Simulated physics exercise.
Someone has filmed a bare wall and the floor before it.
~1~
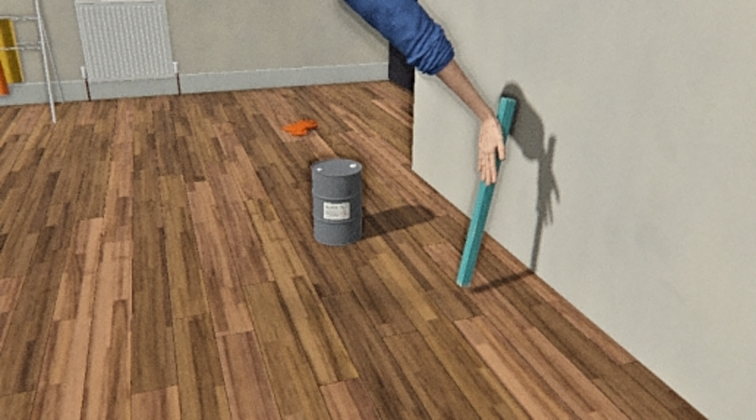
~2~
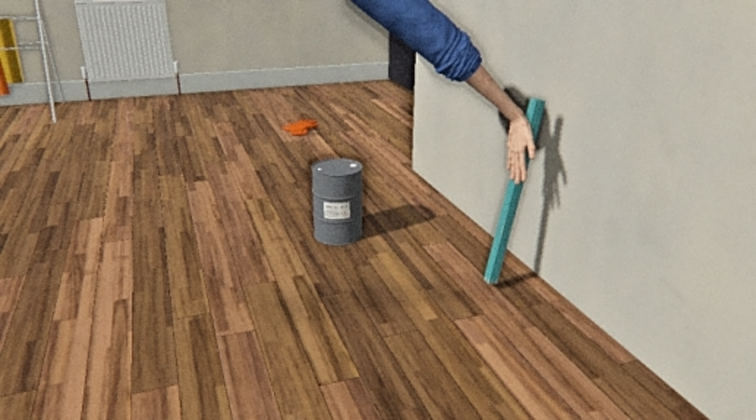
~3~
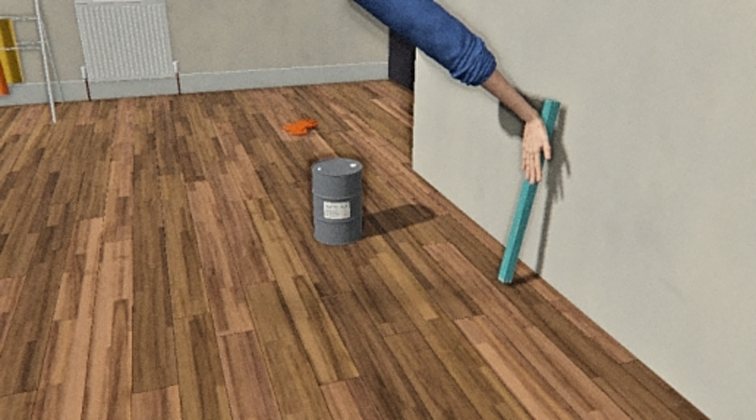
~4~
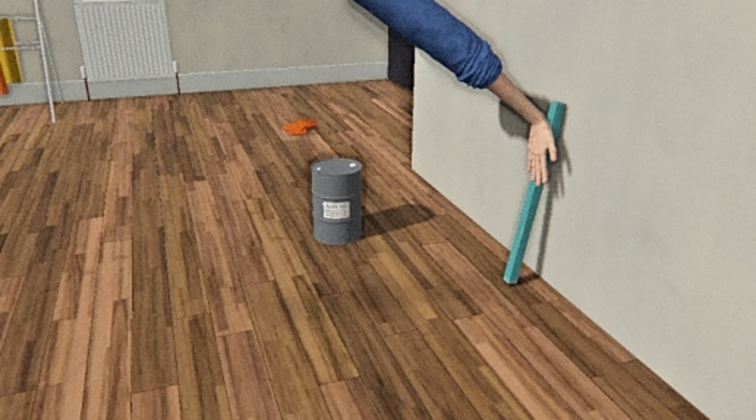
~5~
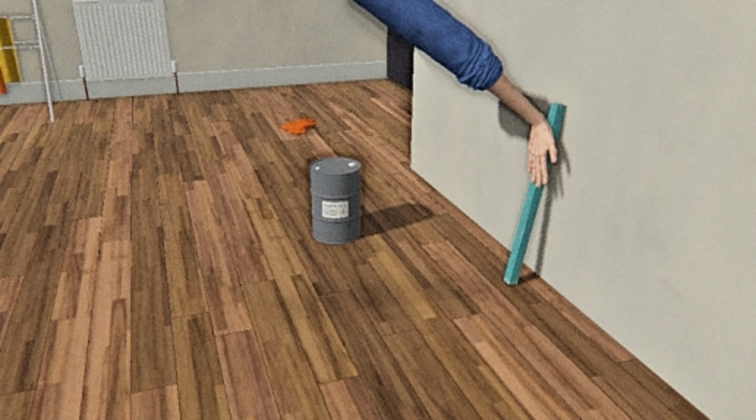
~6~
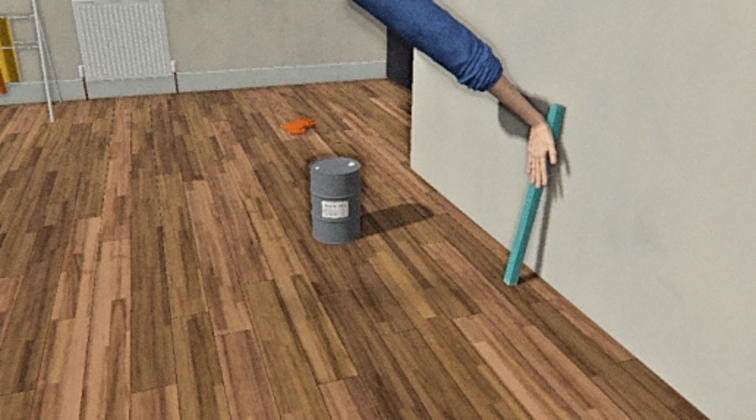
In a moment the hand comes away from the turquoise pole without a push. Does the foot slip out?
Outcome: The pole stays up.
Then, 0.40 s on from there, no change.
Then, 0.90 s on from there, turquoise pole resting near (533, 199).
In the end, both unmoved. At the end, from the last picture's camera, turquoise pole near (533, 199). The pole holds.
